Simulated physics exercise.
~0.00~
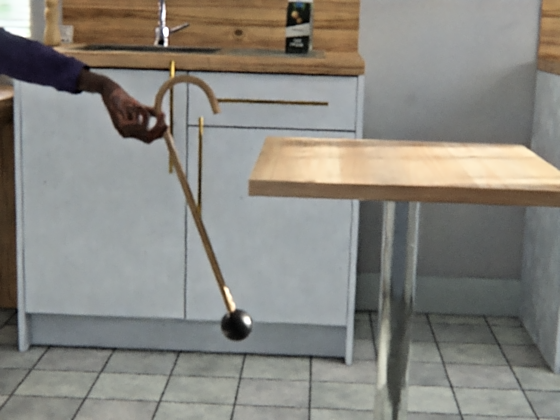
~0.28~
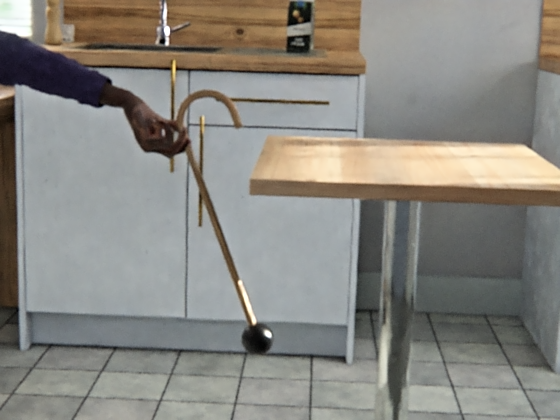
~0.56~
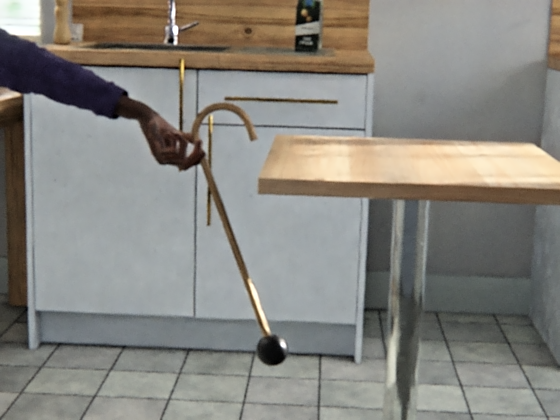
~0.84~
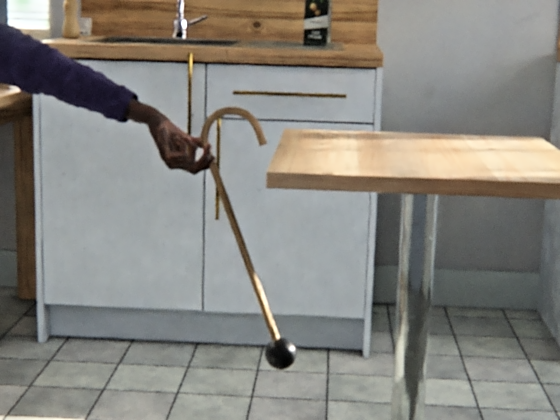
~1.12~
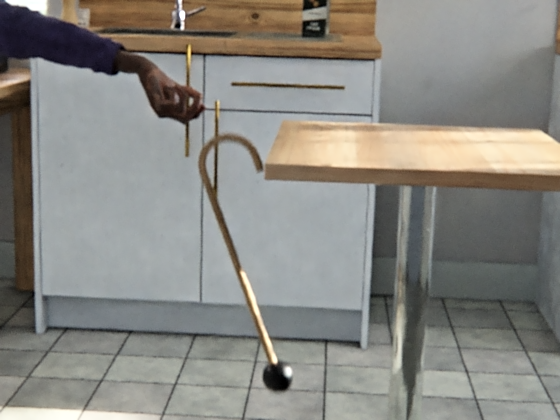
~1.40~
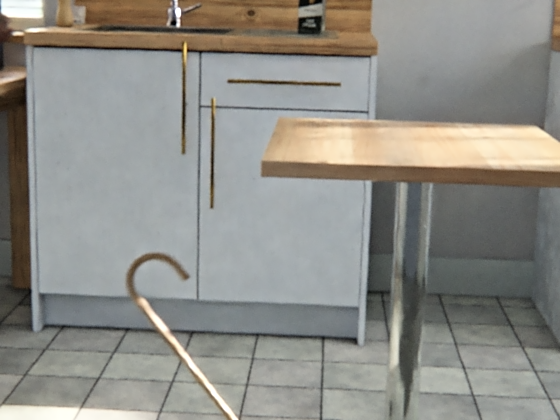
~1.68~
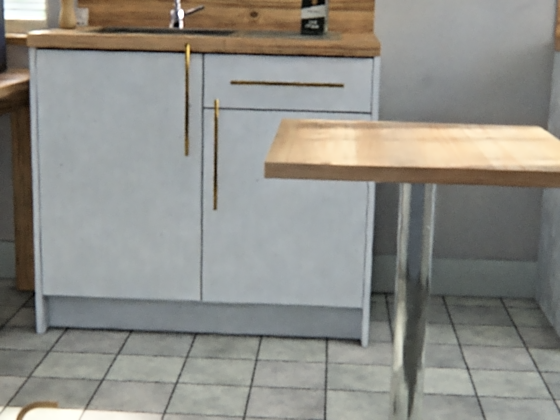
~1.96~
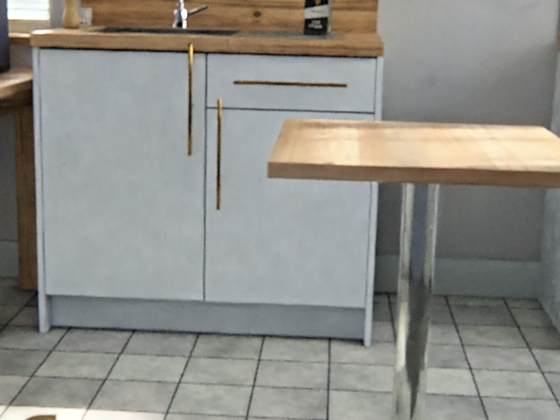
A black-ended ladle with a hooked handle moves toward a table, is released, and drops floorward.
